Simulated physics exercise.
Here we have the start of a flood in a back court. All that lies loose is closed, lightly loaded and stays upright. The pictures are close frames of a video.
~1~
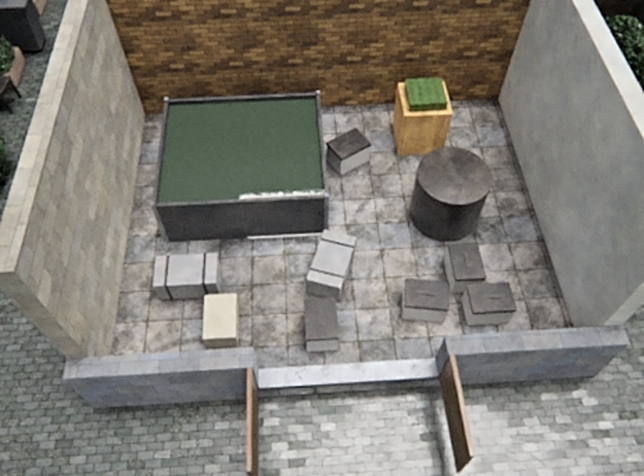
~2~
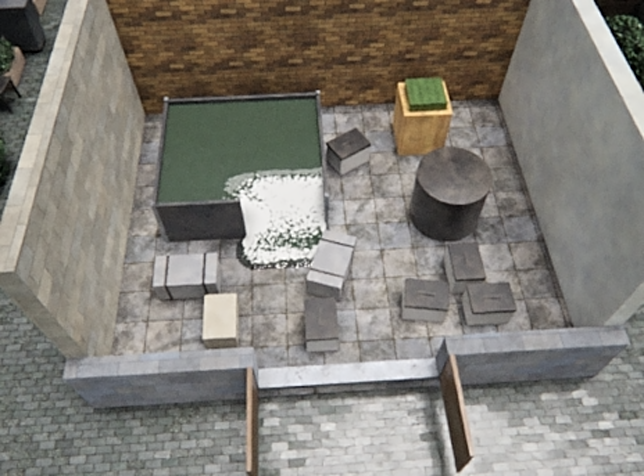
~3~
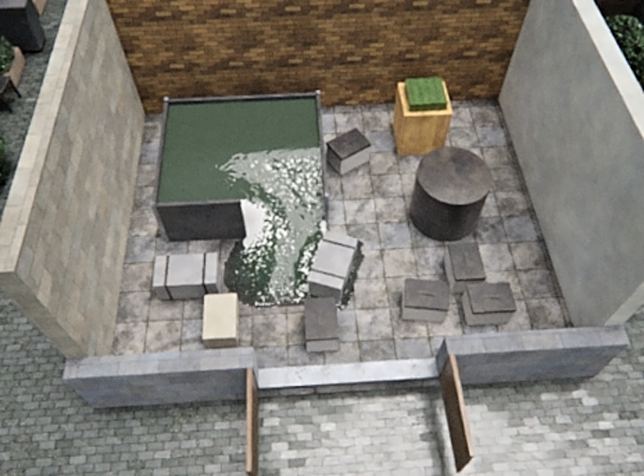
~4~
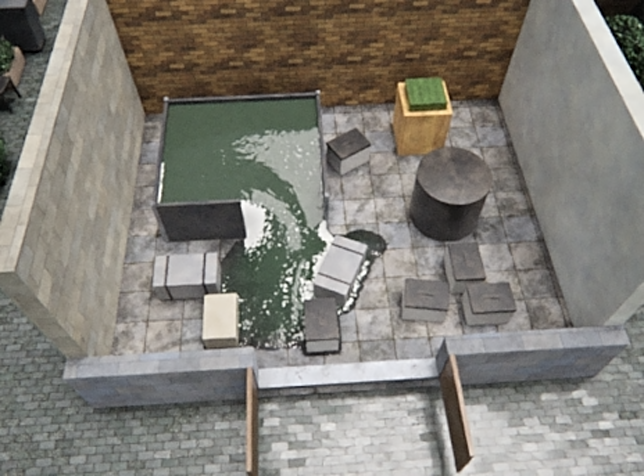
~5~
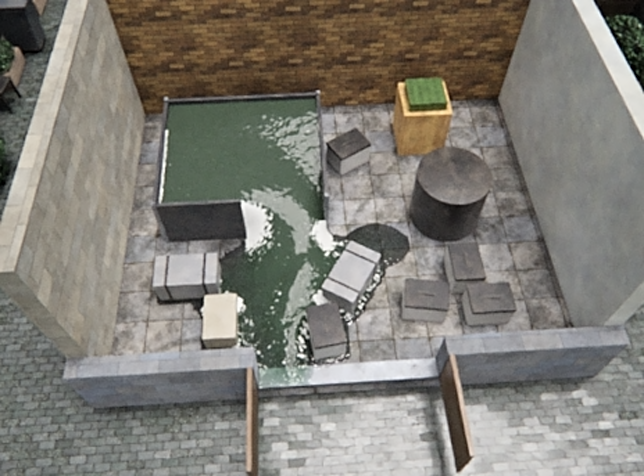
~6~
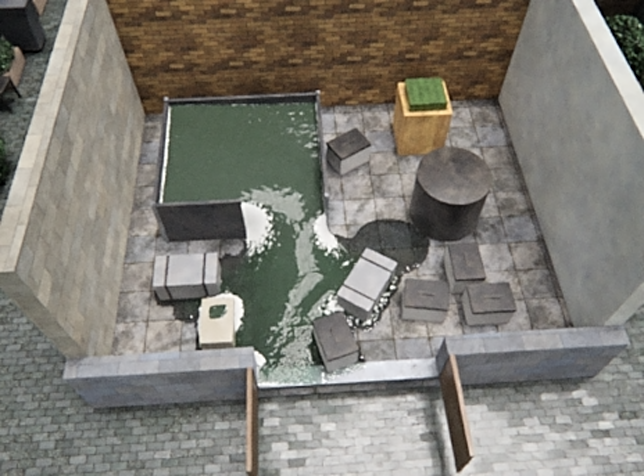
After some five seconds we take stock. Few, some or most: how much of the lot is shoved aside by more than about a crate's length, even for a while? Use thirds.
It is two thirds or more.
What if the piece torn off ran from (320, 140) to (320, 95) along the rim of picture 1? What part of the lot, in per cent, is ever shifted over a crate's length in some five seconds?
About 40 per cent.
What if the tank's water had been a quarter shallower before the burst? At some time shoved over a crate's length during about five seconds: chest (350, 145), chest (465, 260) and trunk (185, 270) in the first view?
One after the other: Under that, yes, never so far.
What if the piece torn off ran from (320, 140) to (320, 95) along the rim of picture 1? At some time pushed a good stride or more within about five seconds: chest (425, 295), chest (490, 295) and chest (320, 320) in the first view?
One after the other: That far or more, moved that far, less than that.
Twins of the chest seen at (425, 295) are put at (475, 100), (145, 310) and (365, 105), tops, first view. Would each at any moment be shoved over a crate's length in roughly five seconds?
In turn: No, pushed that far, no.
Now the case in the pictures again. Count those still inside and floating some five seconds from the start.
4 of them.
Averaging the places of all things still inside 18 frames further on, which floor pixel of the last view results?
At about (391, 264).
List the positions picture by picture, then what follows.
The first frame shows a trunk at (332, 258) rests on the ground; a chest at (321, 318), on the bottom; 0 of 8 have shifted.
The second frame shows a trunk at (332, 258), on the bottom; a chest at (321, 318) rests on the ground; 0 of 8 have shifted.
The third frame shows a trunk at (333, 259), on the bottom; a chest at (321, 318), on the bottom; 0 of 8 have shifted.
The fourth frame shows a trunk at (341, 264), on the bottom, close to its start; a chest at (321, 318), on the bottom; 1 of 8 have shifted.
The fifth frame shows a trunk at (352, 270), on the bottom, a stride from its start; a chest at (326, 324), on the bottom, close to its start; 2 of 8 have shifted.
The sixth frame shows a trunk at (368, 278), on the bottom, a stride from its start; a chest at (335, 335) rests on the ground, close to its start; 3 of 8 have shifted.
A moment on, 2 of 8 are well off their spots; 0 afloat.
Next, 6 of 8 are well off their spots; 0 afloat.
Later, 6 of 8 are well off their spots; 2 afloat.
In the end, 7 of 8 are well off their spots, and 7 have been at some point; 4 afloat.
